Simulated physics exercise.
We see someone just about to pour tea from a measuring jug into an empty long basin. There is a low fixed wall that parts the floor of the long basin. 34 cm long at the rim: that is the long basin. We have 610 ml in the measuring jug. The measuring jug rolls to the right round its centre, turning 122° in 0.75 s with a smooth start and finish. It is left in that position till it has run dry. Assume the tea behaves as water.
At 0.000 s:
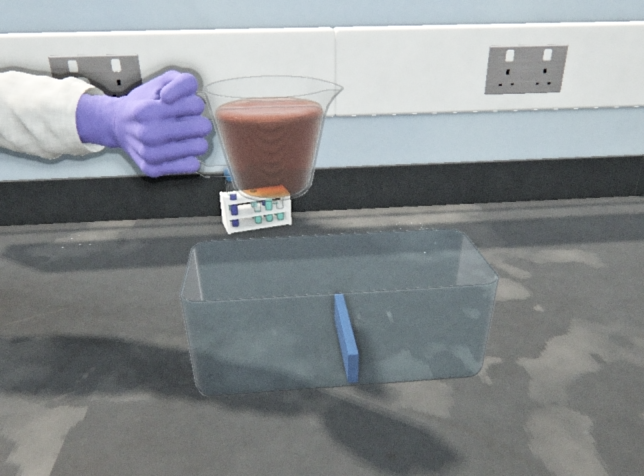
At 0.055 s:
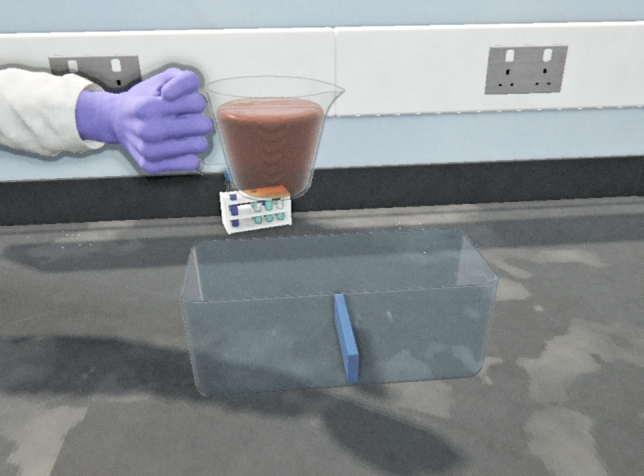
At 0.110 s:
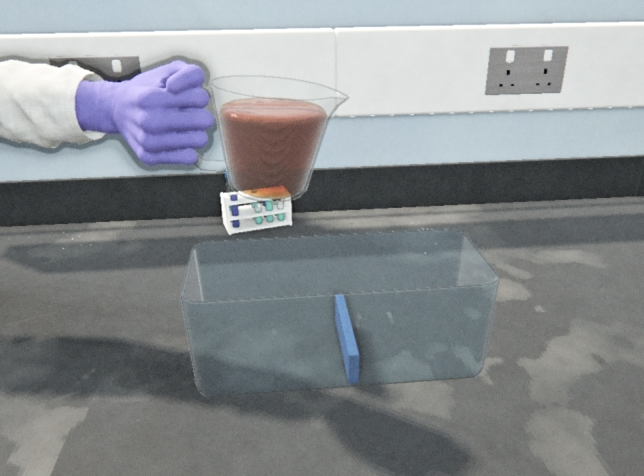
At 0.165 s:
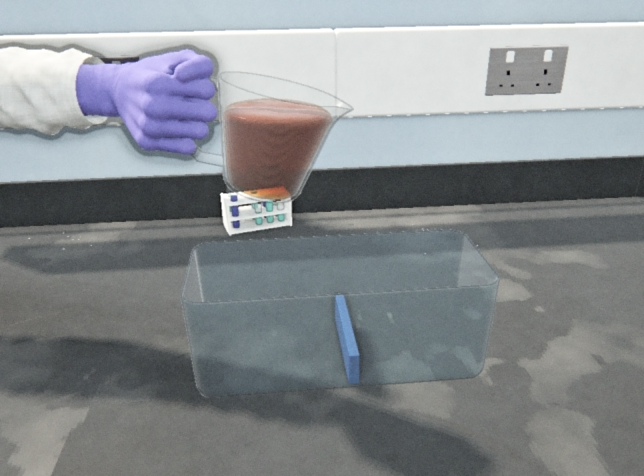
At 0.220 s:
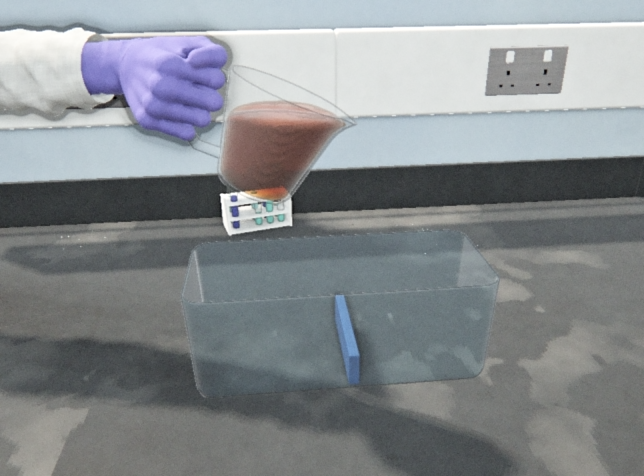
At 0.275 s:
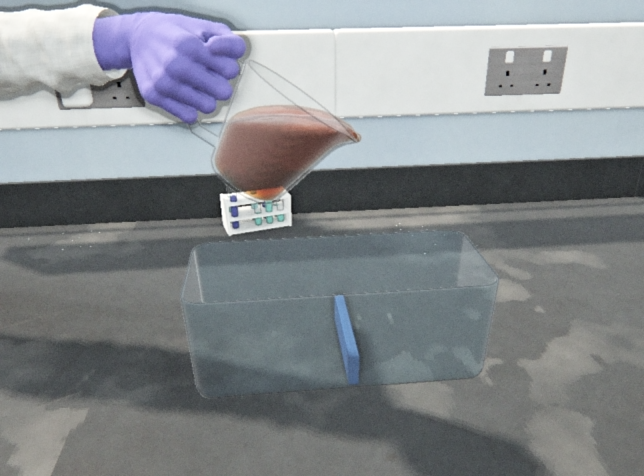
The clip shows a purple-gloved hand beside a clear measuring jug of reddish-brown liquid above an empty clear basin with a blue divider; the jug tilts steadily to the right until the liquid reaches its lip.
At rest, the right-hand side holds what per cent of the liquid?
It holds some 83 in every hundred.
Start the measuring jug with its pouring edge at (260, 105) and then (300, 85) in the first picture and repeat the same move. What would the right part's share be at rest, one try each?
The first try gives 10 percent and the second 45 percent.
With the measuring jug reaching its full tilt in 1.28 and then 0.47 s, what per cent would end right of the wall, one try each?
Roughly 90 per cent the first time and 65 per cent the second.
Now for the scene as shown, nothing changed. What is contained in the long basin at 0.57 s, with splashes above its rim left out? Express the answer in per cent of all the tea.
About 40%.
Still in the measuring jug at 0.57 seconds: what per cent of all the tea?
About 30 per cent.
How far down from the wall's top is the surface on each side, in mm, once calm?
I'd say some 36 mm on the left and some 16 mm on the right.
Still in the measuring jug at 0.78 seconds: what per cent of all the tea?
Roughly 0 percent remains.
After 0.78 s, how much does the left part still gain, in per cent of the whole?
Around 4 per cent.
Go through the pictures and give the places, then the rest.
In the first frame, it leans 0°; its right rim is at (344, 86); the tea meets the walls at (214, 108) and (324, 105); the long basin's rim runs from (187, 271) to (480, 255); the wall's top is at (346, 323).
In the second frame, it leans 2°; its right rim is at (345, 89); the tea meets the walls at (215, 108) and (324, 106).
In the third frame, it leans 6°; its right rim is at (349, 95); the tea meets the walls at (218, 105) and (328, 109).
In the fourth frame, it leans 14°; its right rim is at (354, 107); the tea meets the walls at (223, 108) and (334, 112).
In the fifth frame, it leans 24°; its right rim is at (358, 122); the tea meets the walls at (226, 113) and (344, 116).
In the sixth frame, it leans 36°; its right rim is at (358, 140); the tea meets the walls at (226, 122) and (353, 130); 2 per cent is over the edge.
By 0.57 s the tilt is 105° and 29 per cent is still to pour, 0 is left of the wall and 41 right of it.
By 0.78 s the tilt is 122° and 0 per cent is still to pour, 12 is left of the wall and 84 right of it.
By 1.01 s the tilt is 122° and 0 per cent is still to pour, 16 is left of the wall and 83 right of it.
By 1.25 s the tilt is 122° and 0 per cent is still to pour, 16 is left of the wall and 83 right of it.
At rest 16 per cent lies left of the wall, 83 right of it and 1 outside.
